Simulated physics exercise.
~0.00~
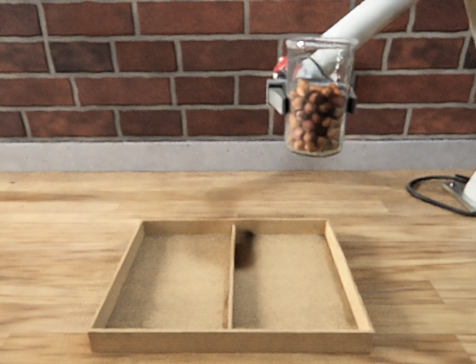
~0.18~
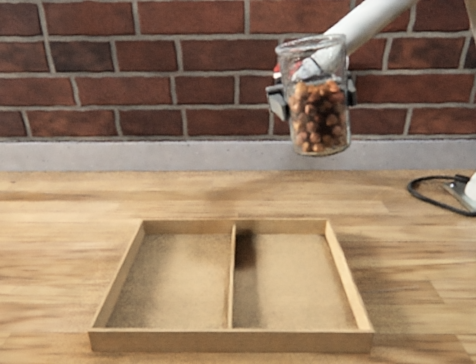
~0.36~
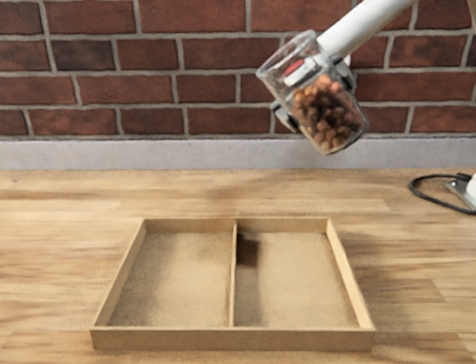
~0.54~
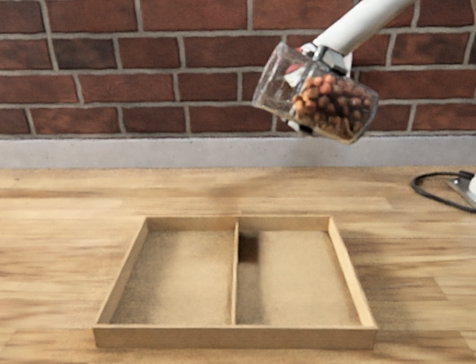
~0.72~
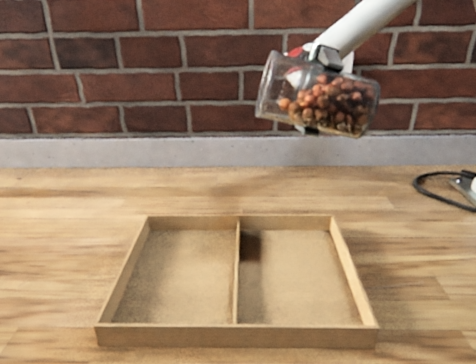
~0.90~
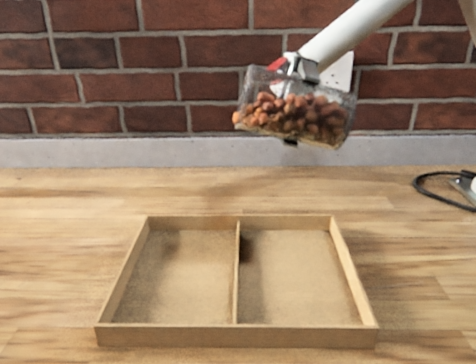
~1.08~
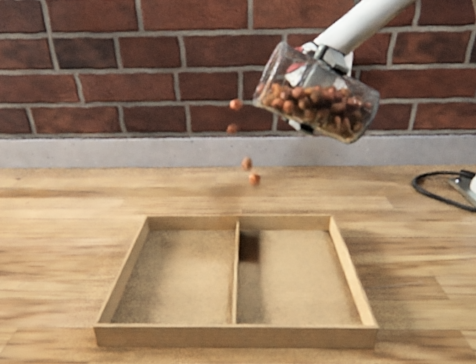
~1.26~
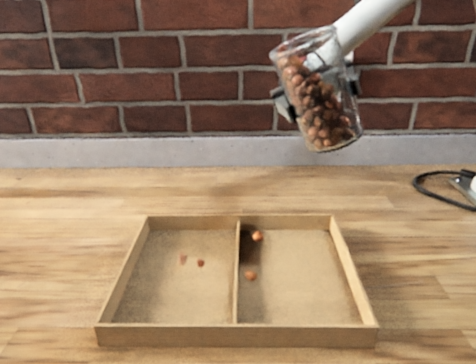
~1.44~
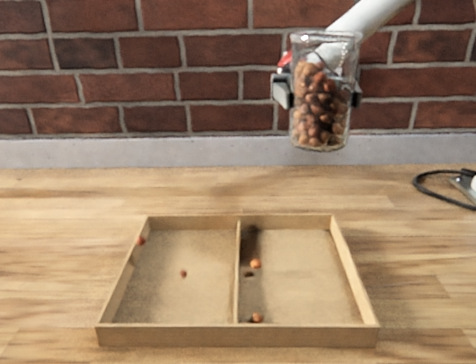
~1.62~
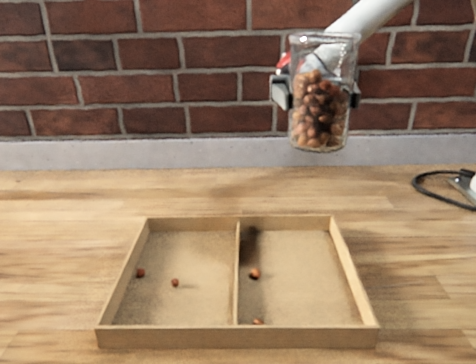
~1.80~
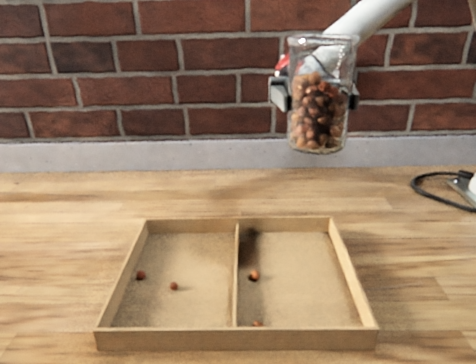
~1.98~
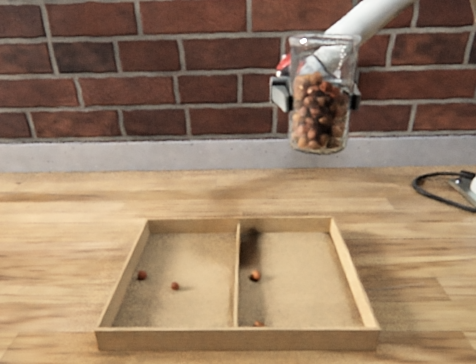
On a pale wooden table before a red brick wall, seen from the front and slightly above, a shallow tan tray sits divided into two parts. Above it, at the upper right, a white robot arm holds a clear cup of brown hazelnuts. The arm tips the cup leftward until it lies on its side, and the nuts slide toward the mouth. A few spill out and drop into the tray as the cup swings back upright. They roll briefly, then rest, two in each part, while most nuts stay in the cup.
